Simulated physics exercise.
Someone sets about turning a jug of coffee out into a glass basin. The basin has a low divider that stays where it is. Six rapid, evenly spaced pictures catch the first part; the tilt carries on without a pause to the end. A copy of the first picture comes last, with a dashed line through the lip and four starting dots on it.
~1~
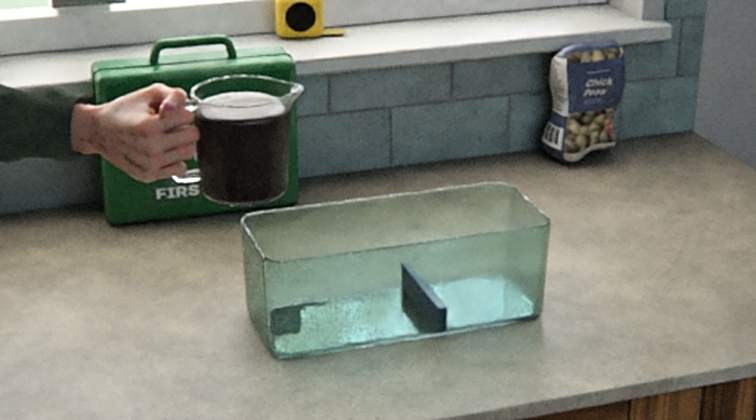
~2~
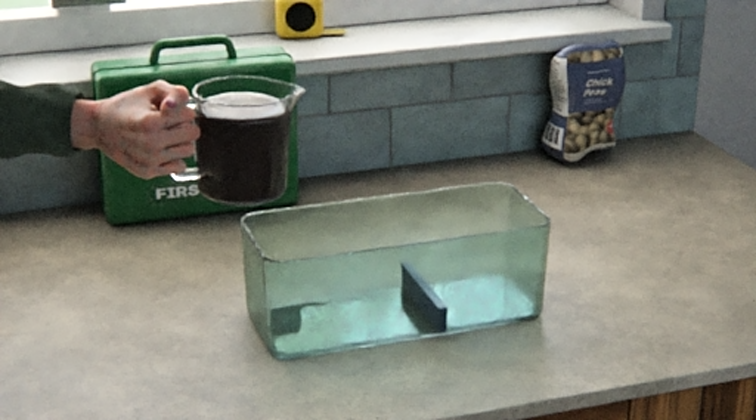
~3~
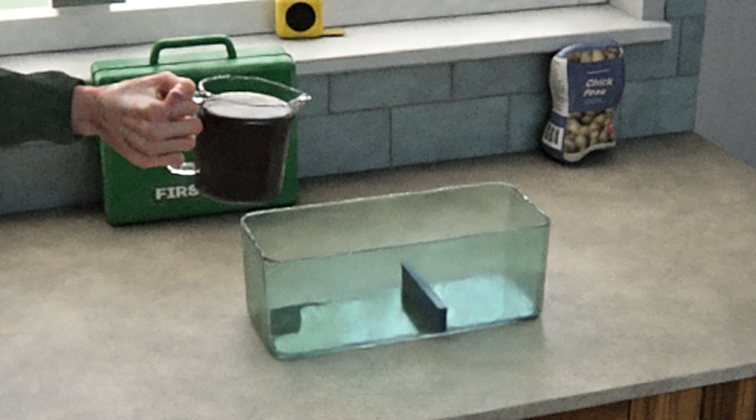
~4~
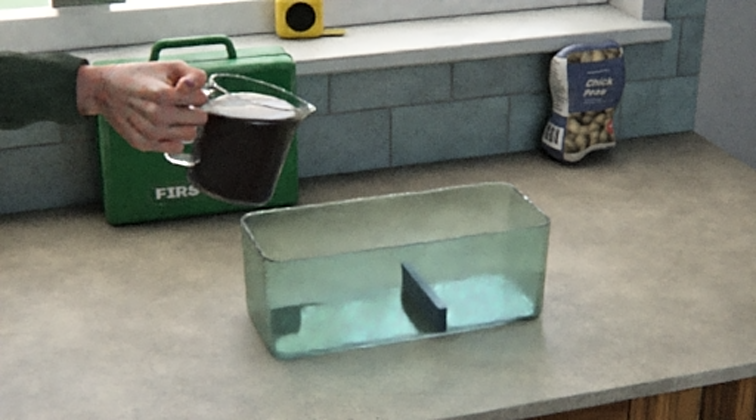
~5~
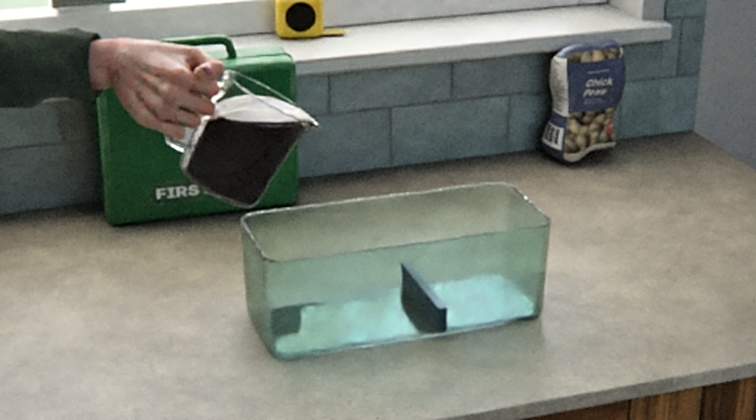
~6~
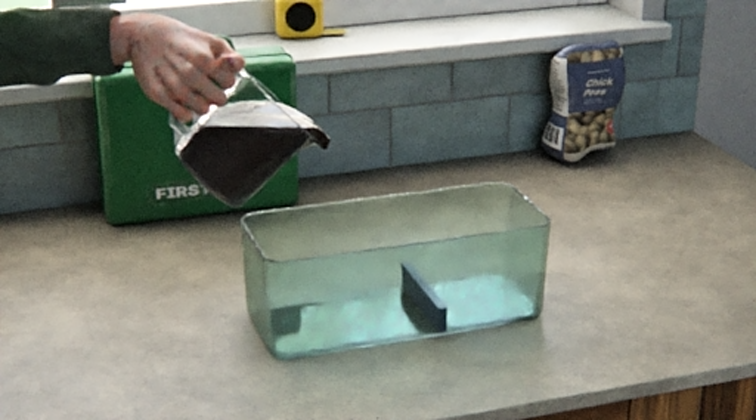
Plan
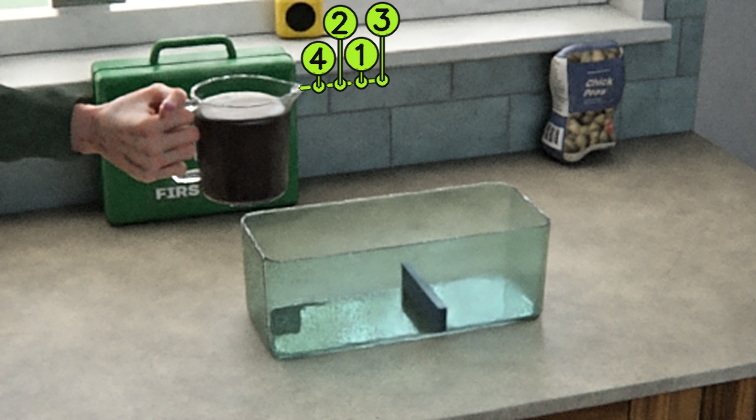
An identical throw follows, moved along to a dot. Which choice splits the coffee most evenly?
Spot 3 does it best.
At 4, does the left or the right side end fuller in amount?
The left side.
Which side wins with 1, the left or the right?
More ends on the left.
On the marked copy, 1 at (361, 82); 2 at (340, 84); 3 at (382, 79); 4 at (318, 86).
With 1, about 73 % ends left of the wall and 24 % right of it; 3 % is lost outside.
With 2, about 83 % ends left of the wall and 11 % right of it; 6 % is lost outside.
With 3, about 50 % ends left of the wall and 49 % right of it.
With 4, about 81 % ends left of the wall and 16 % right of it; 4 % is lost outside.
